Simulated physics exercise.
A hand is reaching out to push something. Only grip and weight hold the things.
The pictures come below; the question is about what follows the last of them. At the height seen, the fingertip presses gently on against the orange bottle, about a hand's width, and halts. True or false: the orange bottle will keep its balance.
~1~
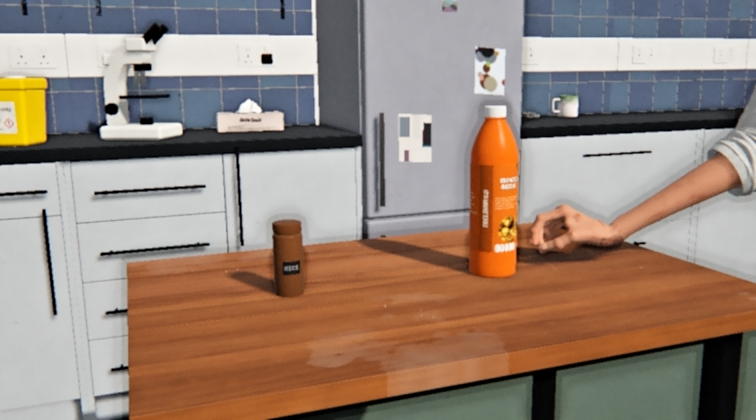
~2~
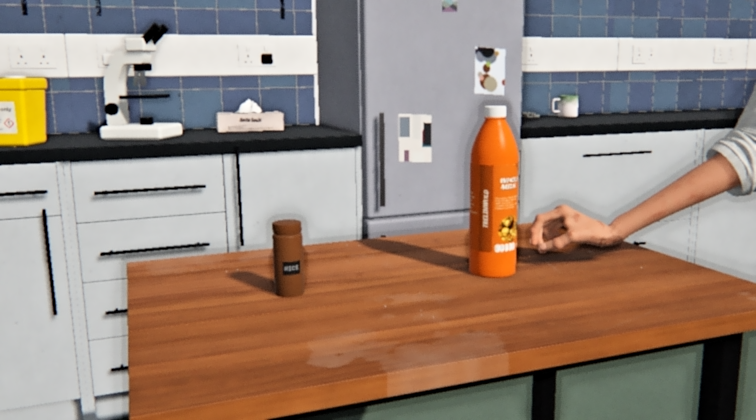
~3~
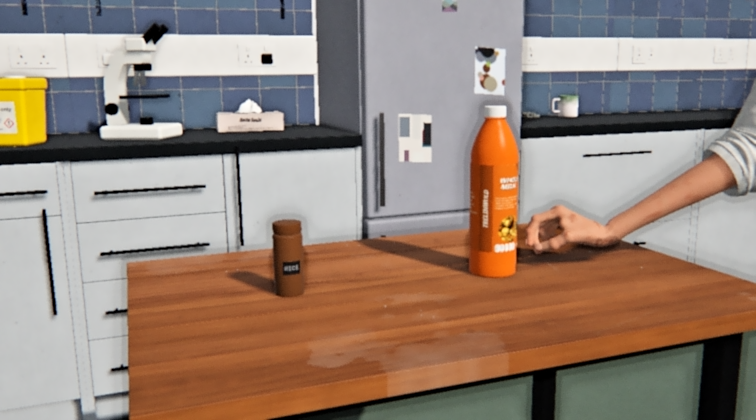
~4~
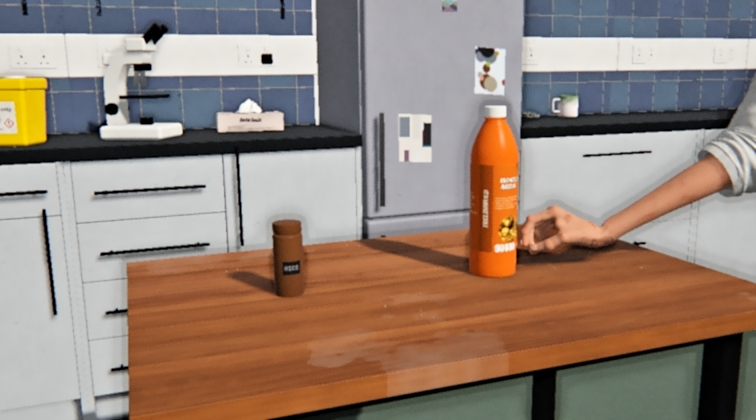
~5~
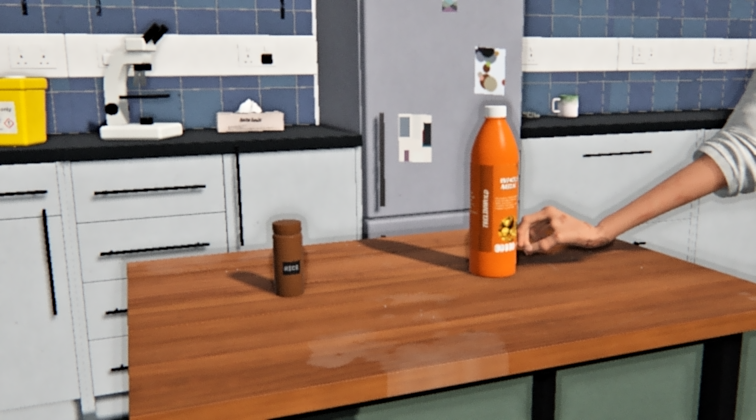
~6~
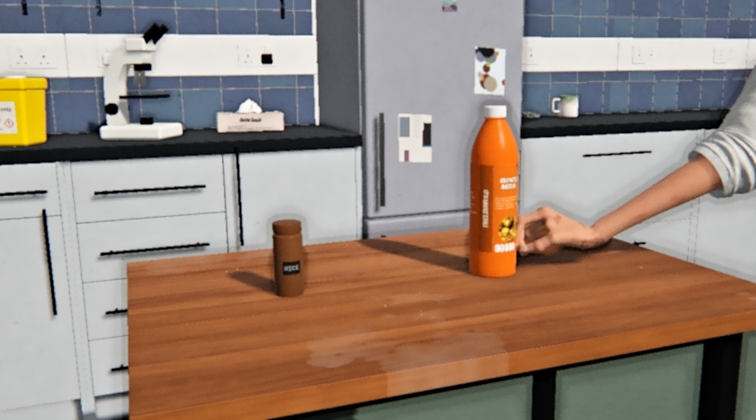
True.
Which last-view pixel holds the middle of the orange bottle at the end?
It winds up at roughly (430, 196).
Then, 0.60 s after the last picture, orange bottle slid about its own width near (465, 193).
Then, 1.20 s after the last picture, orange bottle slid about its own width near (433, 196).
At rest, moved from the start, orange bottle. Seen from the same camera at the end, orange bottle near (430, 196).
